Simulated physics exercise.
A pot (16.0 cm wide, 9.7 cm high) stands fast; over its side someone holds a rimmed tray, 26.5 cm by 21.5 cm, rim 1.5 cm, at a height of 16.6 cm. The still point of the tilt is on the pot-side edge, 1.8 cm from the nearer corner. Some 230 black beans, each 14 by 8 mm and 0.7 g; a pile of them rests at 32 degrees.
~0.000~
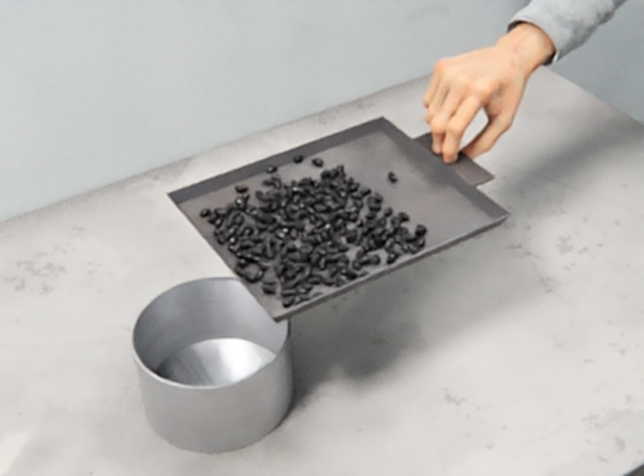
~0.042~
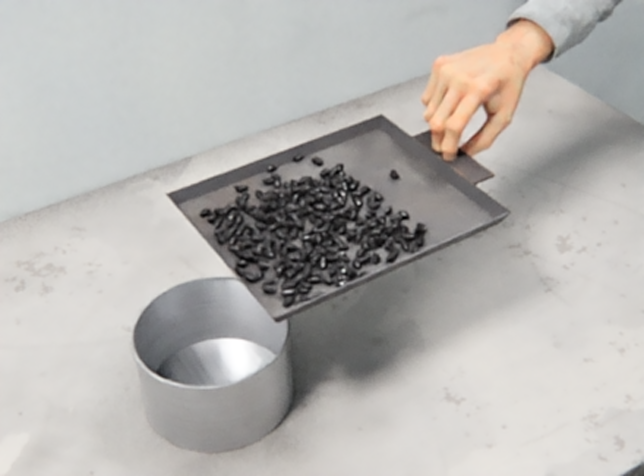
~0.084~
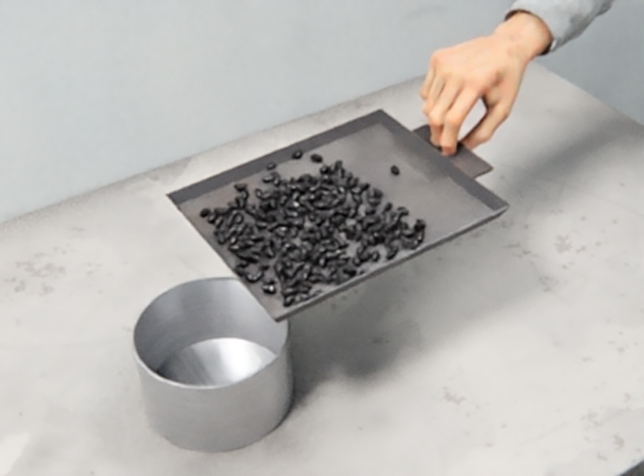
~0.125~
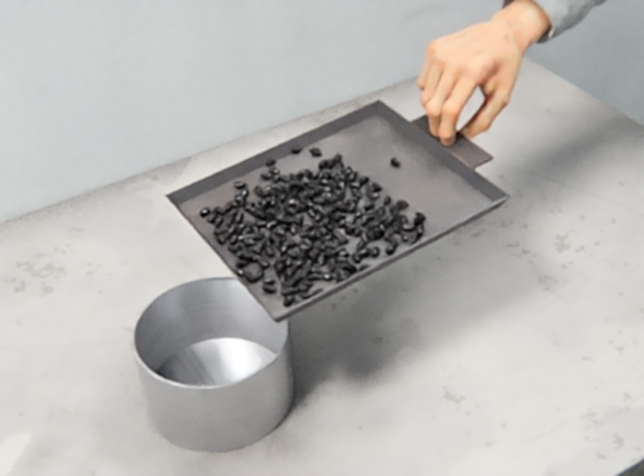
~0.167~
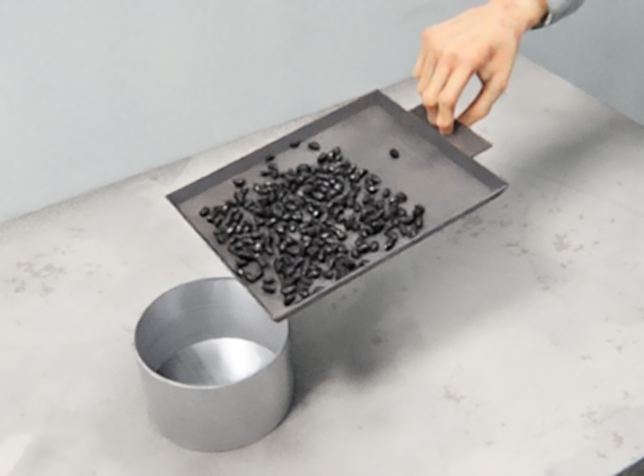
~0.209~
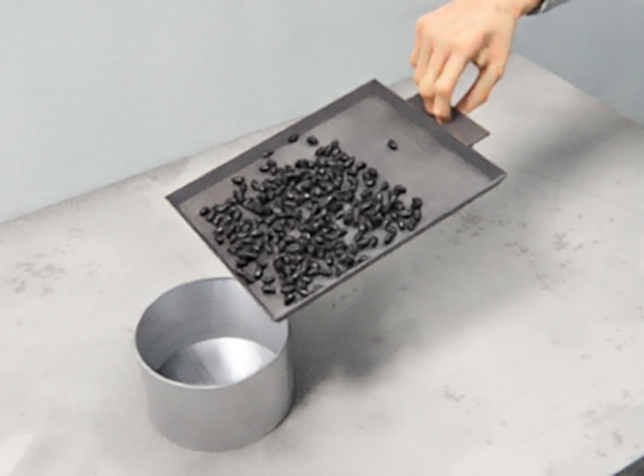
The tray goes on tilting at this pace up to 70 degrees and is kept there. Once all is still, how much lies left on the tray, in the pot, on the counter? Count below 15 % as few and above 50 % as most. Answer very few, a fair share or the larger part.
Tray: Very few, pot: The larger part, counter: A fair share.
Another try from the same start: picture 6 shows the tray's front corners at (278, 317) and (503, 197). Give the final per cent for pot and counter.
Pot 0, counter 100.
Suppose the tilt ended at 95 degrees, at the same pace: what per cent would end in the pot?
Then about 70 per cent.
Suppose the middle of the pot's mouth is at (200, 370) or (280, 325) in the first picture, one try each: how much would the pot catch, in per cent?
About 55 and 25 per cent.
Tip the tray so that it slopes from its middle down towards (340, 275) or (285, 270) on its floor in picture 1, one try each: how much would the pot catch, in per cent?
Some 0 and 30 per cent.
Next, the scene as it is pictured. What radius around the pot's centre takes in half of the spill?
About 14 cm.
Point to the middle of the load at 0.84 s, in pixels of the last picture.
At about (225, 254).
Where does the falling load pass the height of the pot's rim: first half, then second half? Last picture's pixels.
First near (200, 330), later near (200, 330).
Then, at 0.59 s, tilt 40 degrees; the tray holds 100 %, the pot 0 %.
Then, at 0.84 s, tilt 59 degrees; the tray holds 80 %, the pot 5 %.
After 1.19 s, tilt 70 degrees; the tray holds 20 %, the pot 55 %.
By 2.4 s all is still; tray 5 %, pot 65 %, counter 25 %.
